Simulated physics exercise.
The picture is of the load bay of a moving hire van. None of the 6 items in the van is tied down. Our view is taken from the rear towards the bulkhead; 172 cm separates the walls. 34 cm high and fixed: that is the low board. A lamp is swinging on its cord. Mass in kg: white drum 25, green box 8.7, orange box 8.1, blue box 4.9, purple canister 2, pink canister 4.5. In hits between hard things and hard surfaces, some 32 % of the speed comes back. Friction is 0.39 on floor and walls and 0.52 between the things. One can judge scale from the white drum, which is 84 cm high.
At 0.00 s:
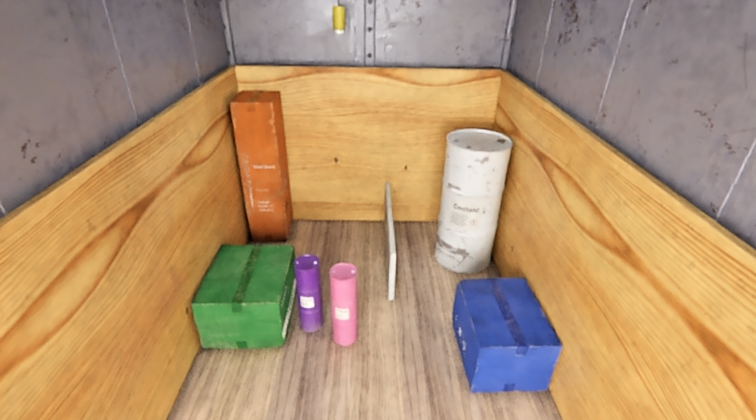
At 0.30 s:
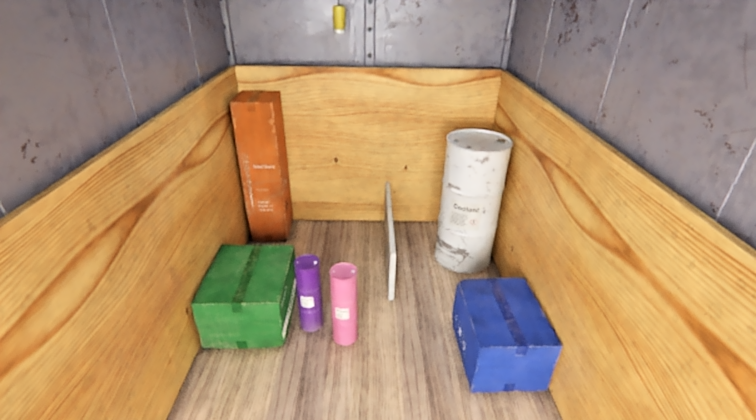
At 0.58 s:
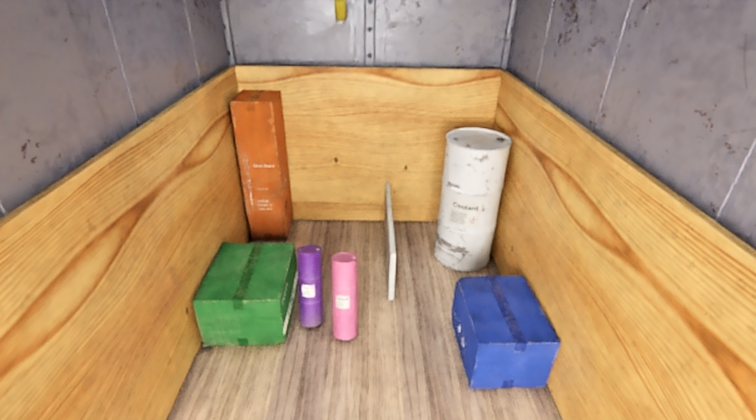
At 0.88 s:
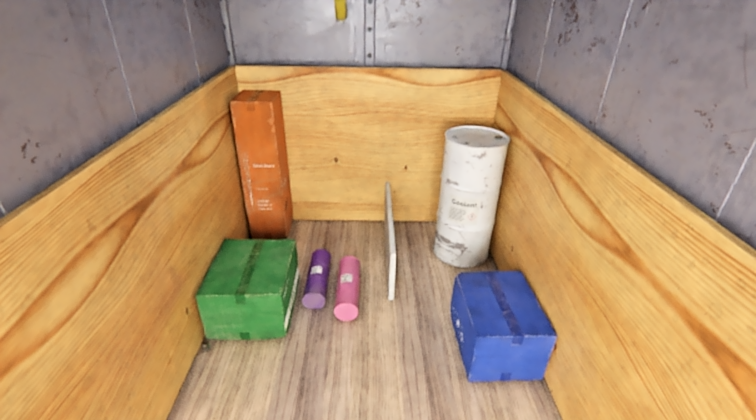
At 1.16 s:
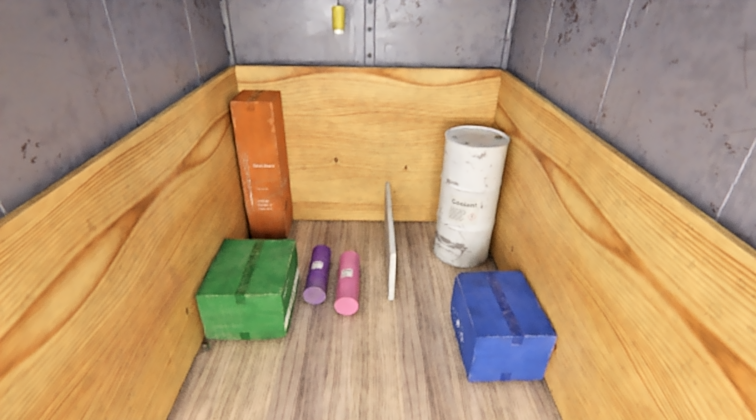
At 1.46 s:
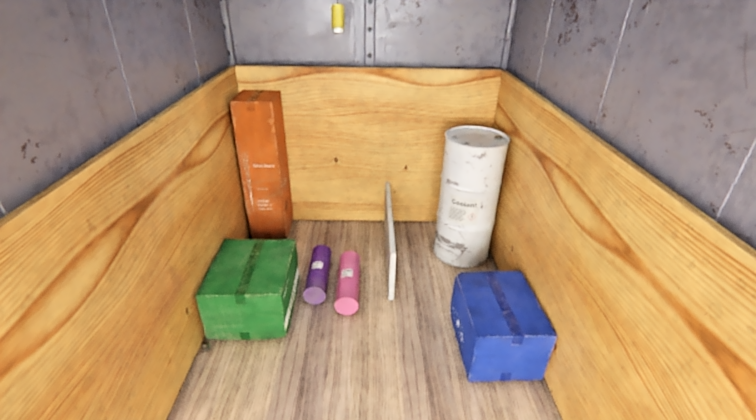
The purple and pink canisters, standing between a green box and a low upright board, tip backwards and lie on their sides, while the green and blue boxes and white drum shift slightly away and a yellow lamp sways above.
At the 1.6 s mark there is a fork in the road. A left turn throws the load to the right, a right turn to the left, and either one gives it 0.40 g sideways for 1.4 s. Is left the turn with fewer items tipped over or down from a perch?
No, right is.
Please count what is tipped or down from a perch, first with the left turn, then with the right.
Turning left 3, turning right 2.
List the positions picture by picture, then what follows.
Smooth; white drum (470, 202); green box (251, 294), in the first frame.
Push 0.36 g forwards; purple canister (309, 294); pink canister (345, 305), in the second frame.
Push 0.45 g forwards; purple canister (311, 286) tilted 14°; orange box (266, 168), in the third frame.
Smooth; pink canister (348, 287) on its side; purple canister (318, 278) on its side, in the fourth frame.
Smooth; pink canister (348, 281) on its side; orange box (266, 168), in the fifth frame.
Smooth; white drum (468, 198) 6 cm from its spot; green box (254, 287) 6 cm from its spot, in the sixth frame.
Turning left. By 1.96 s, push 0.40 g right; white drum 6 cm from its spot near (468, 198); green box 6 cm from its spot near (254, 287); pink canister on its side.
By 2.36 s, as before.
By 2.56 s, push 0.40 g right; green box 7 cm from its spot near (259, 287); white drum 6 cm from its spot near (471, 198); orange box tilted 62°.
When it is over (3.6 s), lying over in the van, orange box, purple canister and pink canister; the other 3 within 15 cm of the start. End places, in pixels of the last picture, white drum near (471, 198), green box near (264, 287).
Turning right instead, purple canister and pink canister tipped over or down from a perch, 2 of 6 in all.
